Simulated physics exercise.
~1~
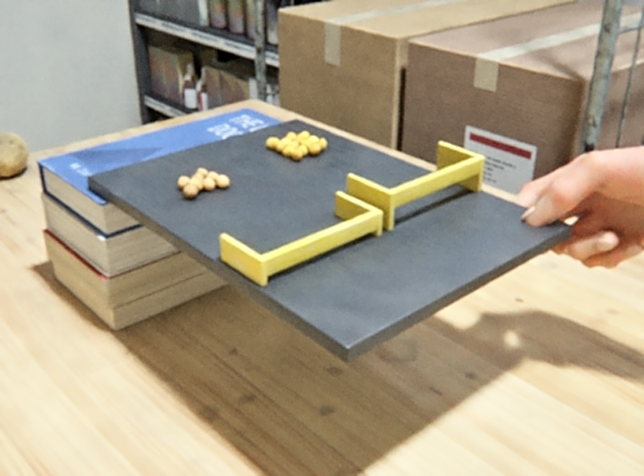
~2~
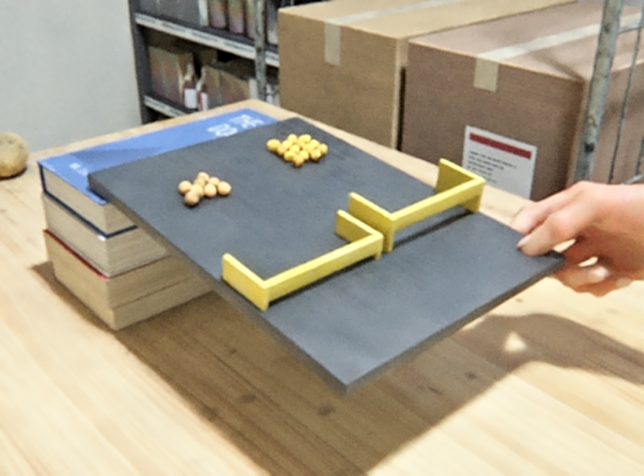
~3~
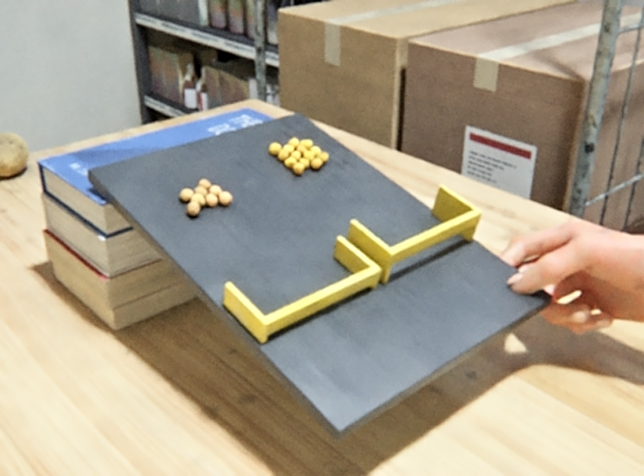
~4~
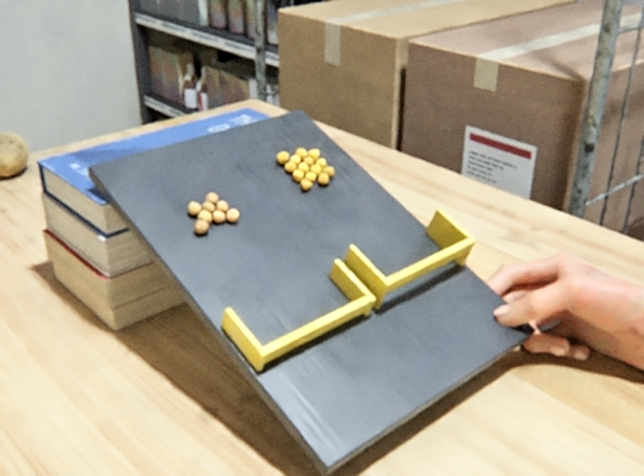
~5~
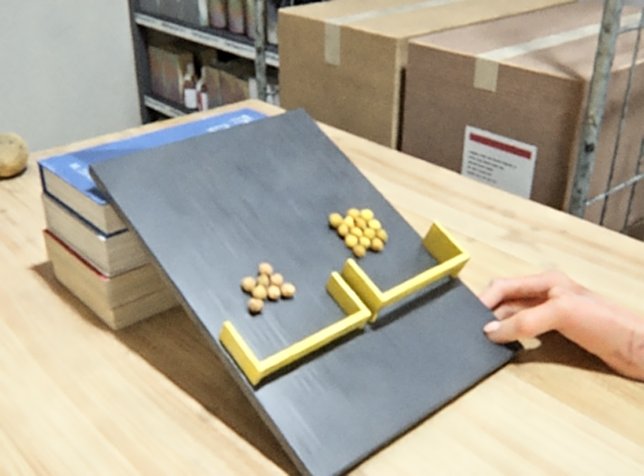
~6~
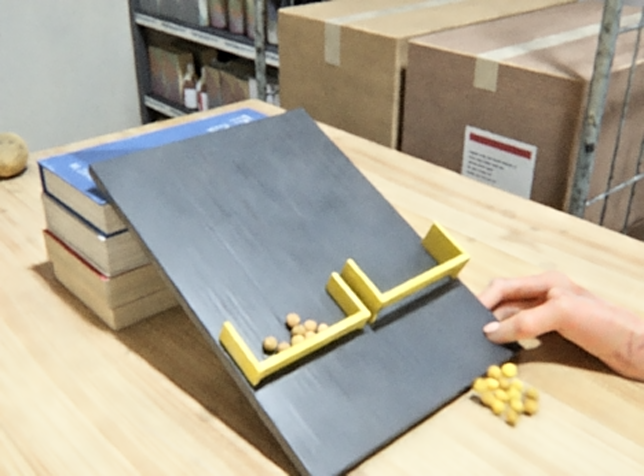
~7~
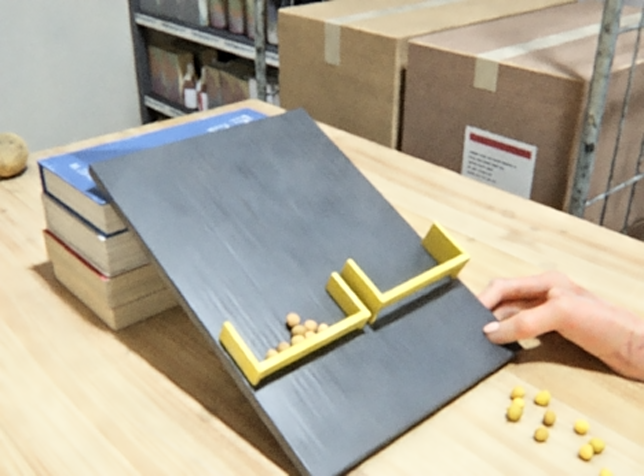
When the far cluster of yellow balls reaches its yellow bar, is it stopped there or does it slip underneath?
The yellow balls slip under their bar and end up on the table, while the tan balls are stopped by the nearer bar.
